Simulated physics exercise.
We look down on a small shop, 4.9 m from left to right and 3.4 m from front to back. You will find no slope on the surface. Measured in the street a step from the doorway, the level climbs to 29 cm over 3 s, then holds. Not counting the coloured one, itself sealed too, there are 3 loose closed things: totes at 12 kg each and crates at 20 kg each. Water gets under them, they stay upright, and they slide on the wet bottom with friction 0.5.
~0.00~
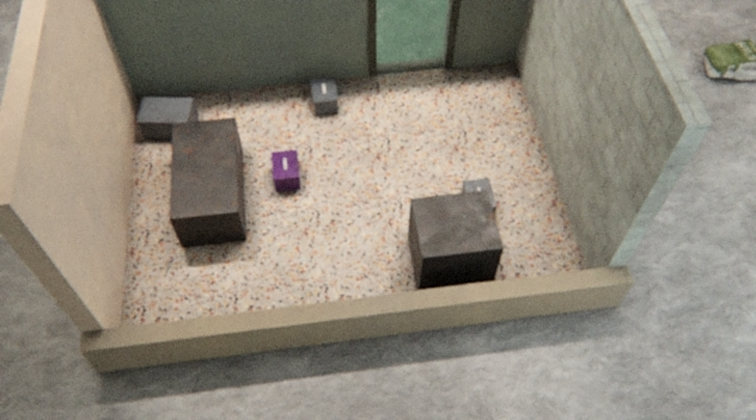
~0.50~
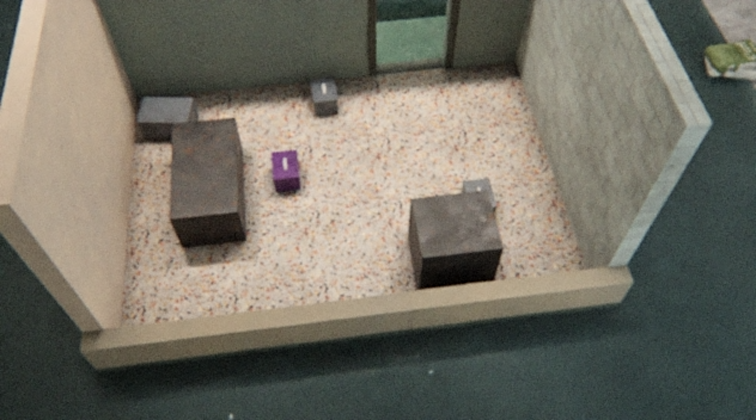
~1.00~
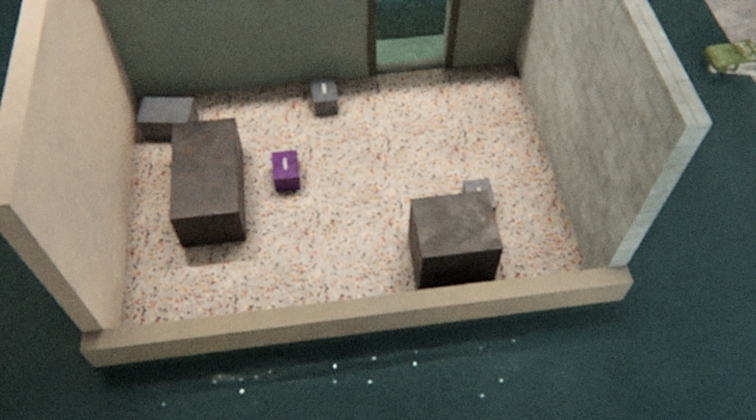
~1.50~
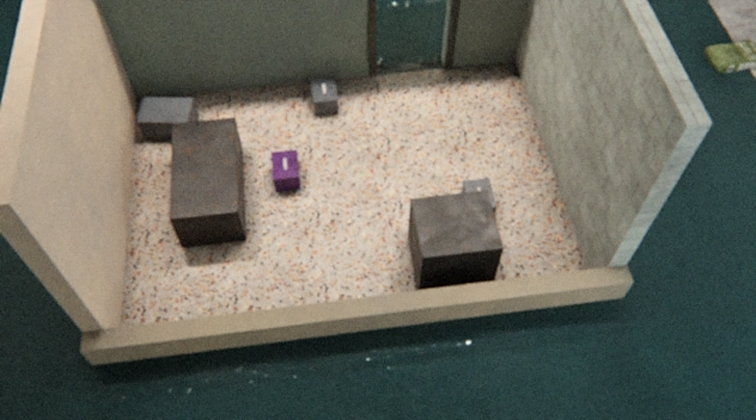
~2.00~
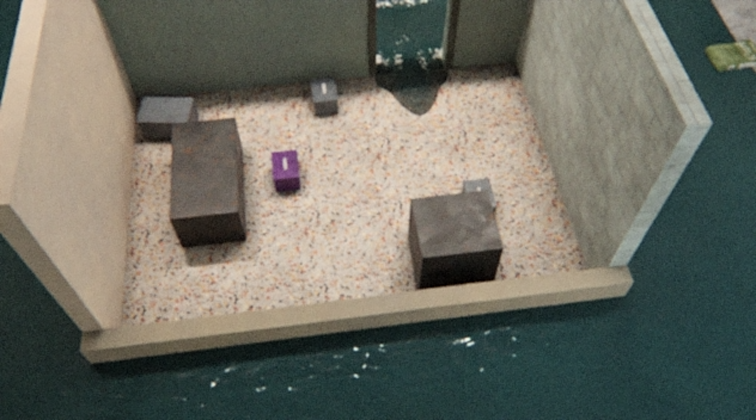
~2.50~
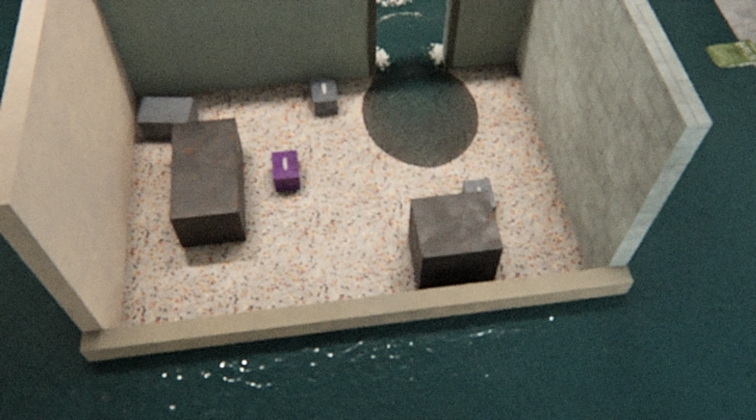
Dark water surrounds the small shop, then spreads through the doorway across the speckled floor.
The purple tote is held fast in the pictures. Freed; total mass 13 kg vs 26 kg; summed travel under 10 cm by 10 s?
It stays steady with the lesser amount.
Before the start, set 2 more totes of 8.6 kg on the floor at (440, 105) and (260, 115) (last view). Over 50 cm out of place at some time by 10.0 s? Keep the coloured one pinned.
Respectively, exceeded and not exceeded.
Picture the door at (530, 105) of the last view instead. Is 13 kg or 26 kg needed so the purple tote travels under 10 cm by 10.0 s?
If so, only the heavier one succeeds.
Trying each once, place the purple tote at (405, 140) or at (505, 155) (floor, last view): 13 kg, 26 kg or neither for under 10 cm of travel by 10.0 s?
Only the heavy mass does it, then only the heavy mass does it.
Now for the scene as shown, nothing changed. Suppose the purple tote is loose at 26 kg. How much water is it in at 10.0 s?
Close to 7 cm deep.
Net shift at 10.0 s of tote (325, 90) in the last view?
Result, in that order - 0 centimetres from the start.
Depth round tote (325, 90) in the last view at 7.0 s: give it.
Around 1 centimetres.
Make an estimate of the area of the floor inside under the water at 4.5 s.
About 10.0 m2.
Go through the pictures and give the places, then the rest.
In the first picture, the purple tote at (285, 164) rests on the ground; 0.0 m2 under water; 0 of 4 have shifted.
In the second picture, the purple tote at (285, 164) rests on the ground; water covers 0.0 m2; 0 of 4 have shifted.
In the third picture, the purple tote at (285, 164), on the bottom; water covers 0.0 m2; 0 of 4 have shifted.
In the fourth picture, the purple tote at (285, 164), on the bottom; 0.0 m2 under water; 0 of 4 have shifted.
In the fifth picture, the purple tote at (285, 164) rests on the ground; 0.4 m2 under water; 0 of 4 have shifted.
In the sixth picture, the purple tote at (285, 164), on the bottom; 1.7 m2 under water; 0 of 4 have shifted.
After 3.5 s the purple tote would be 0 cm from its start with 13 kg and 0 cm from its start with 26 kg; 1 cm of water round it then.
After 4.5 s the purple tote would be 0 cm from its start with 13 kg and 0 cm from its start with 26 kg; 3 cm of water round it then.
After 7.0 s the purple tote would be 0 cm from its start with 13 kg and 0 cm from its start with 26 kg; 3 cm of water round it then.
After 10.0 s the purple tote would be 0 cm from its start with 13 kg and 0 cm from its start with 26 kg; 7 cm of water round it then.
